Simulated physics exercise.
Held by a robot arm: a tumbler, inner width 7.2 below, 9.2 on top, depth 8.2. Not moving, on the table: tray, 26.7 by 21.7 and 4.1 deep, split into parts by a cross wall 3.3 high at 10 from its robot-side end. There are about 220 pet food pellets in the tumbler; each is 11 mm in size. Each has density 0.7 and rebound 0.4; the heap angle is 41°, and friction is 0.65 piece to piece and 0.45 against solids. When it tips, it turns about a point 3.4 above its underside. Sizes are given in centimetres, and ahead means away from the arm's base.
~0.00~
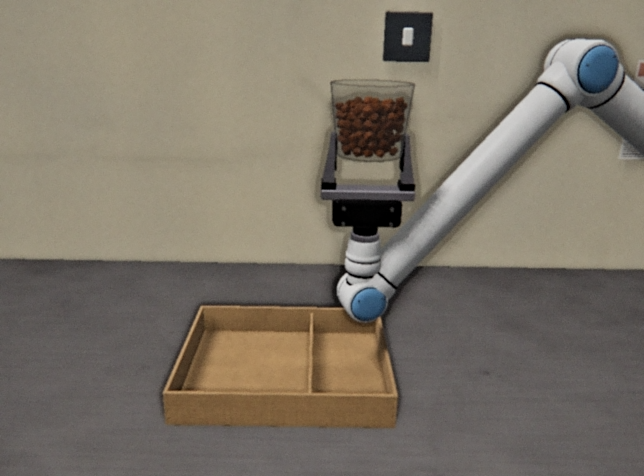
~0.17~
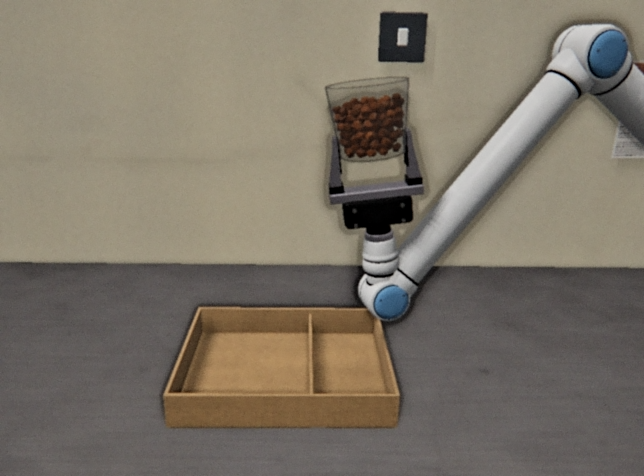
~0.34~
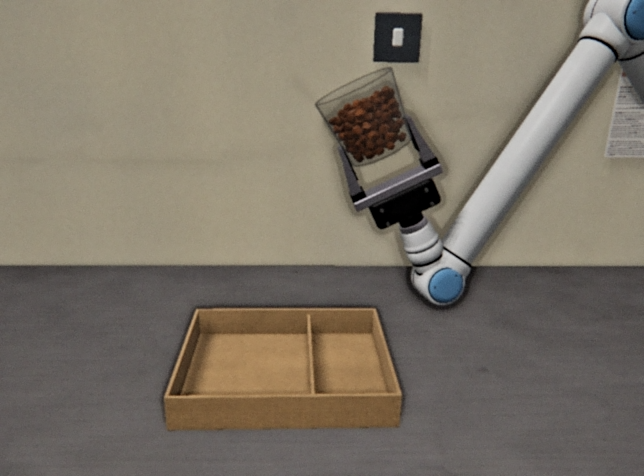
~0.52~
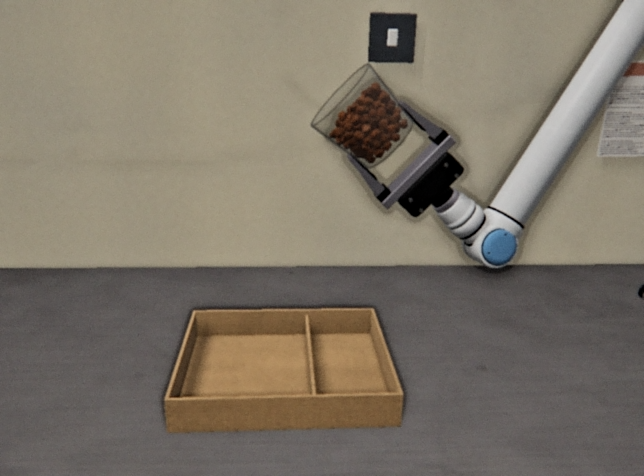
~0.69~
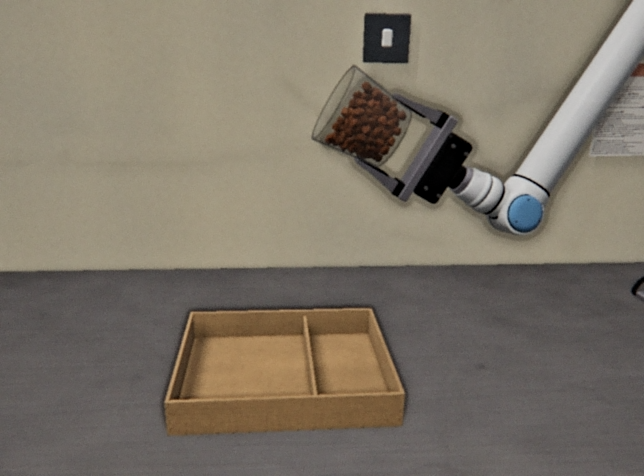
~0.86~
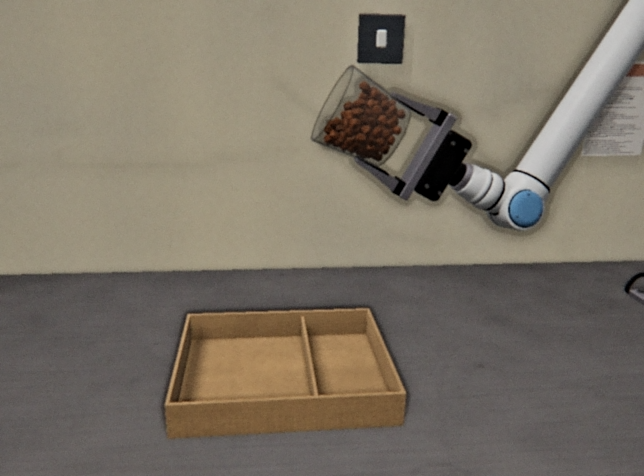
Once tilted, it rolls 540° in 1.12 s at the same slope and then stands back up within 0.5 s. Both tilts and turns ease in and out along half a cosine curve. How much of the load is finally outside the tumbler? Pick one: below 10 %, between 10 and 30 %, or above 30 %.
It is below 10 %.
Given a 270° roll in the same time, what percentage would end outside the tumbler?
Estimate: Near 0 %.
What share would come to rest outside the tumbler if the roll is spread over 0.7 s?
You'd be looking at some 0 per cent.
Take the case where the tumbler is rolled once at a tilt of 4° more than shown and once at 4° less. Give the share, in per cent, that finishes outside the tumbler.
I'd expect some 10 per cent, then some 0 per cent.
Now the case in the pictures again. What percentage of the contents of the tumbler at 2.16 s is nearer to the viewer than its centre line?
55 per cent or thereabouts.
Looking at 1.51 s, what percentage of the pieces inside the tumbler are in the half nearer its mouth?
40 %.
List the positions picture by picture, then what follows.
Tumbler middle at (371, 121), upright; upper third of the load around (372, 110), from x 340 to 405, top at y 100; 218 in the tumbler, in the first picture.
Tumbler middle at (370, 120), tipped 8°; upper third of the load around (373, 109), from x 335 to 400, top at y 100, in the second picture.
Tumbler middle at (368, 120), tipped 26°; upper third of the load around (375, 109), from x 335 to 400, top at y 90, in the third picture.
Tumbler middle at (366, 121), tipped 48°; upper third of the load around (373, 108), from x 335 to 405, top at y 90, in the fourth picture.
Tumbler middle at (364, 121), tipped 61°; upper third of the load around (370, 106), from x 330 to 400, top at y 85, in the fifth picture.
Tumbler middle at (363, 121), tipped 62°; upper third of the load around (369, 108), from x 330 to 400, top at y 85; 218 in the tumbler, in the sixth picture.
After 1.51 s, tipped 62°, highest piece 39 above the table; 215 in the tumbler, 3 in flight or on a rim.
After 2.16 s, tipped 45°, highest piece 37 above the table; 209 in the tumbler, 8 in the far-side part, 1 in flight or on a rim.
After 2.68 s, upright, highest piece 39 above the table; 209 in the tumbler, 9 in the far-side part.
After 3.38 s, upright, highest piece 39 above the table; 209 in the tumbler, 9 in the far-side part.
At rest, 209 in the tumbler, 9 in the far-side part. That is 4 % outside the tumbler.
